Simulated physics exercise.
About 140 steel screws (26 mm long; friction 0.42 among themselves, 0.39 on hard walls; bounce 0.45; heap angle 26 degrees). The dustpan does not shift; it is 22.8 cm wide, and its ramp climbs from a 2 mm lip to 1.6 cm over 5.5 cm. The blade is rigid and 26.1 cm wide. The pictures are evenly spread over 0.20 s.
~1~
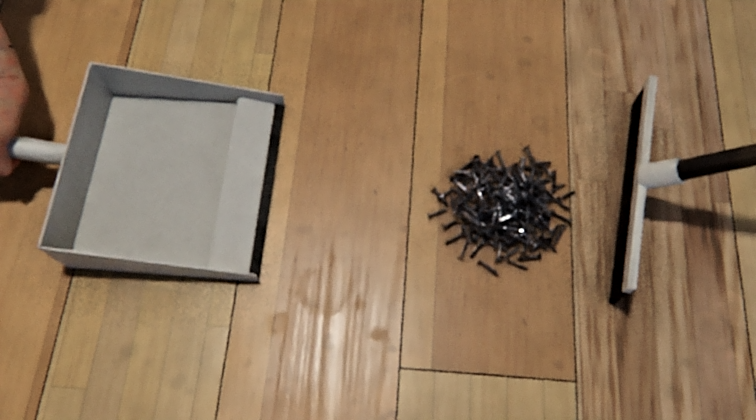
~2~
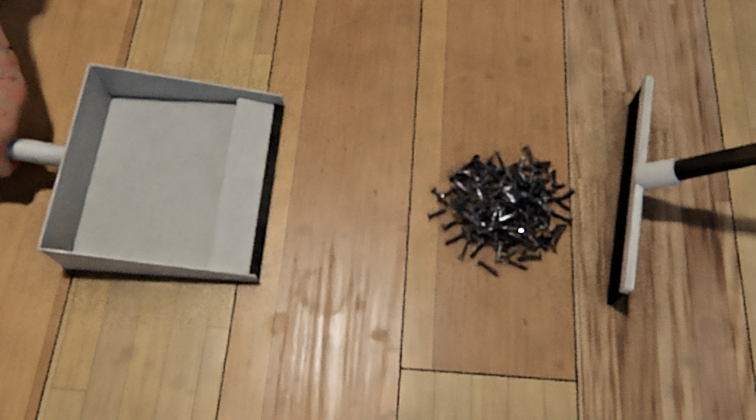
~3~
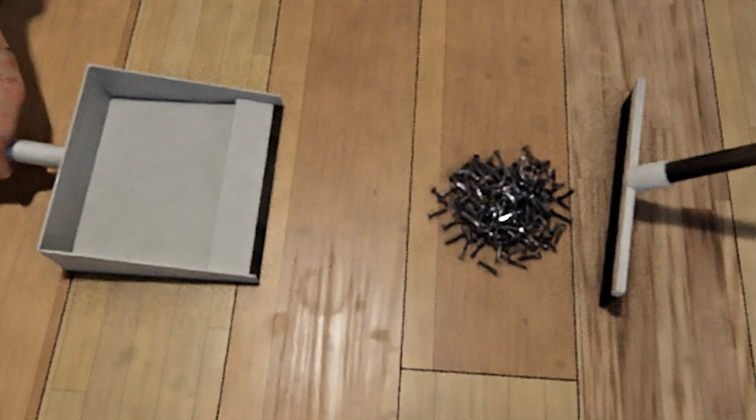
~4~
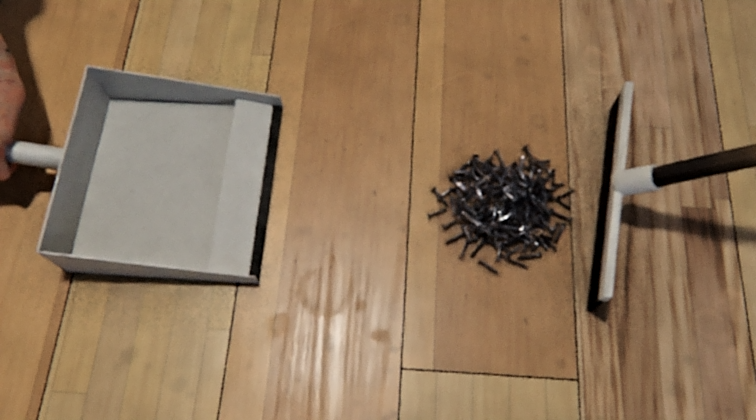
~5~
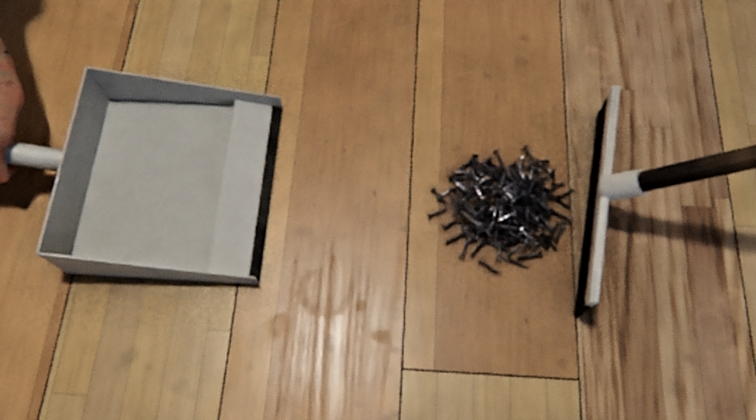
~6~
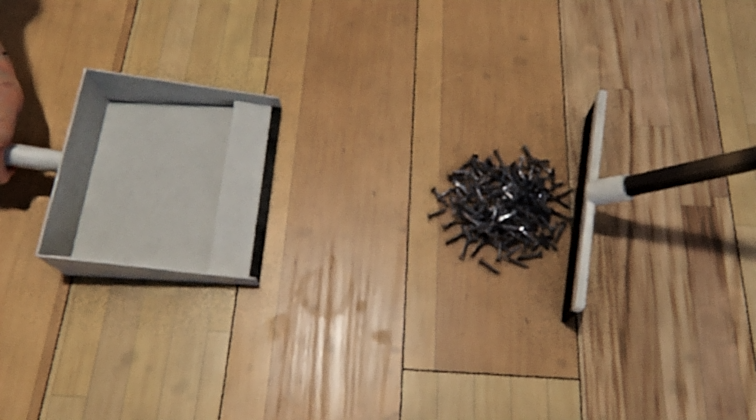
A hand at the left edge holds the white handle of a light grey dustpan on a wooden plank floor, seen from above. A loose heap of small dark metal screws lies right of centre, with a white-backed, black-edged blade on a dark pole to its right. The blade slides slowly left to the heap's right edge, while the screws, dustpan and camera stay practically still.
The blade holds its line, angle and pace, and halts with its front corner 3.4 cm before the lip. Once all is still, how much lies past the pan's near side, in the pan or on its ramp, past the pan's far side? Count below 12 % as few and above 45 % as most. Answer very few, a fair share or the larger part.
Near side: A fair share, pan: Very few, far side: Very few.
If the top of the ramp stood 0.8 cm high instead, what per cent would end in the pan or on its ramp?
It would be near 0 per cent.
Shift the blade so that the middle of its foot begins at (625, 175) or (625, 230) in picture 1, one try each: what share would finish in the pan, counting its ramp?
Some 0 and 0 per cent.
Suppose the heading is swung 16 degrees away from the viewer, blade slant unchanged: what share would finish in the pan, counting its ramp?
Then about 10 per cent.
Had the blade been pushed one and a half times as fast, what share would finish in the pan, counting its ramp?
It would be near 5 per cent.
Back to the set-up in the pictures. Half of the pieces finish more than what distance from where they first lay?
Some 24 cm.
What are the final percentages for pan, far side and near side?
Near side 15, pan 0, far side 0.
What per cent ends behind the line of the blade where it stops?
Roughly 25 per cent.
Then, 0.41 s after the last picture, middle of the blade 21 cm from the lip; 0 % over the lip, far side 0 %, near side 0 %.
Then, 0.67 s after the last picture, middle of the blade 12 cm from the lip; 0 % over the lip, far side 0 %, near side 10 %.
Then, 1.04 s after the last picture, middle of the blade 6 cm from the lip; 0 % over the lip, far side 0 %, near side 15 %.
In the end, near side 15 %, pan 0 %, far side 0 %, in front of the lip or behind the blade 85 %.
